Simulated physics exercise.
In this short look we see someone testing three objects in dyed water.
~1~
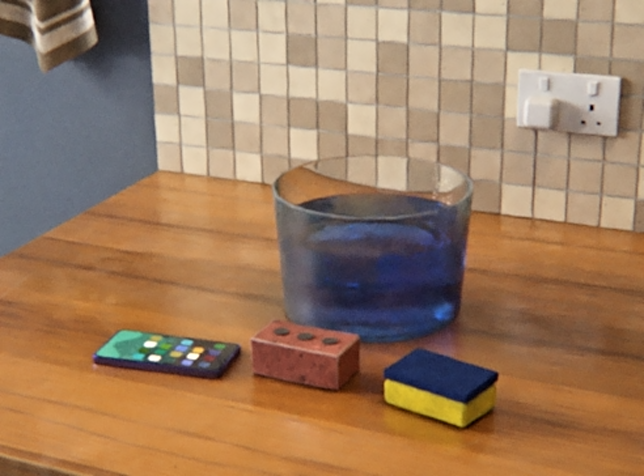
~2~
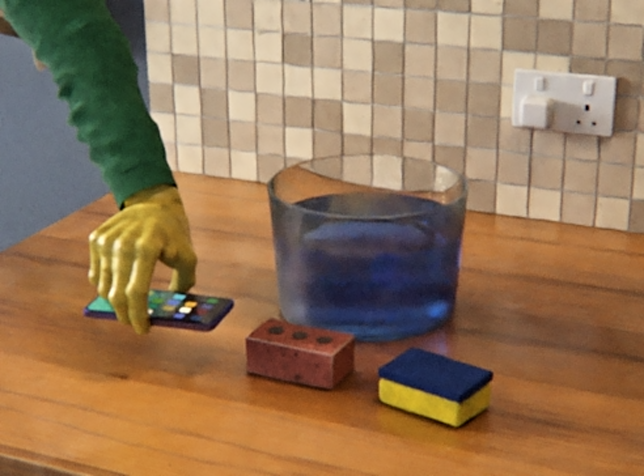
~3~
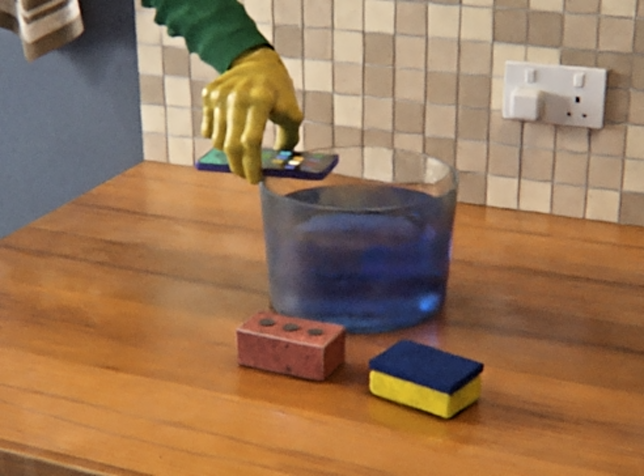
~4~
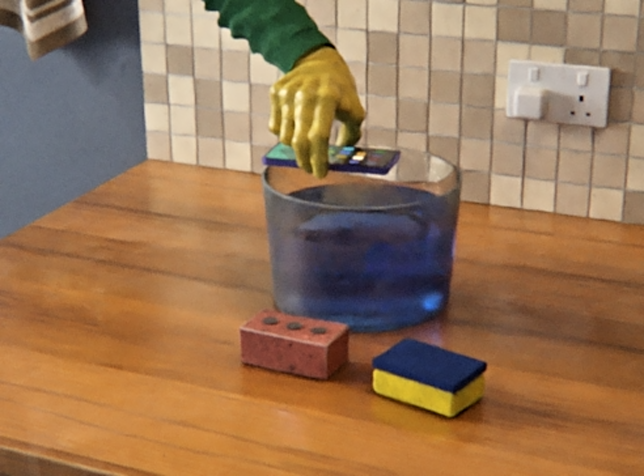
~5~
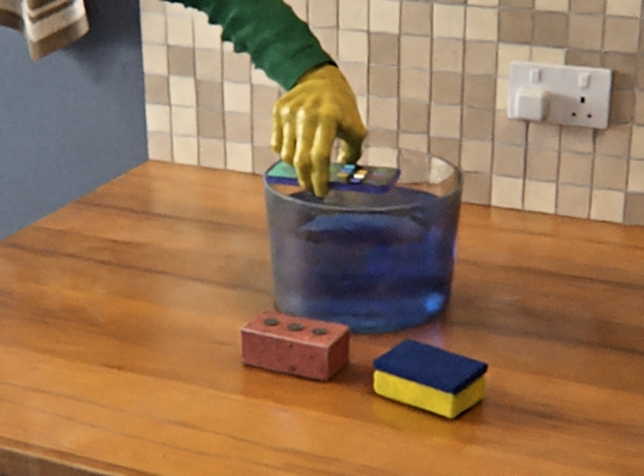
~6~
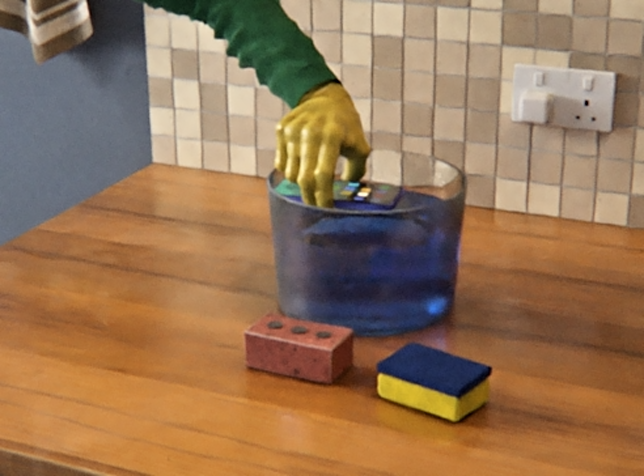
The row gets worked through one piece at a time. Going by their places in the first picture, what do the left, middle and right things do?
Well, from the left it falls to the base, then falls to the base, then remains up.
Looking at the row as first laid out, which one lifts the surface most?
My pick is the centre of the three.
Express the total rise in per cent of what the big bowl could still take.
Near 22 in a hundred.
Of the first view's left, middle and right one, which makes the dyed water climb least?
The rightmost item.
A moment on, the phone drops to the bottom.
Further on, the piece of brick drops to the bottom.
When it is over, the sponge stays afloat; afloat, sponge.
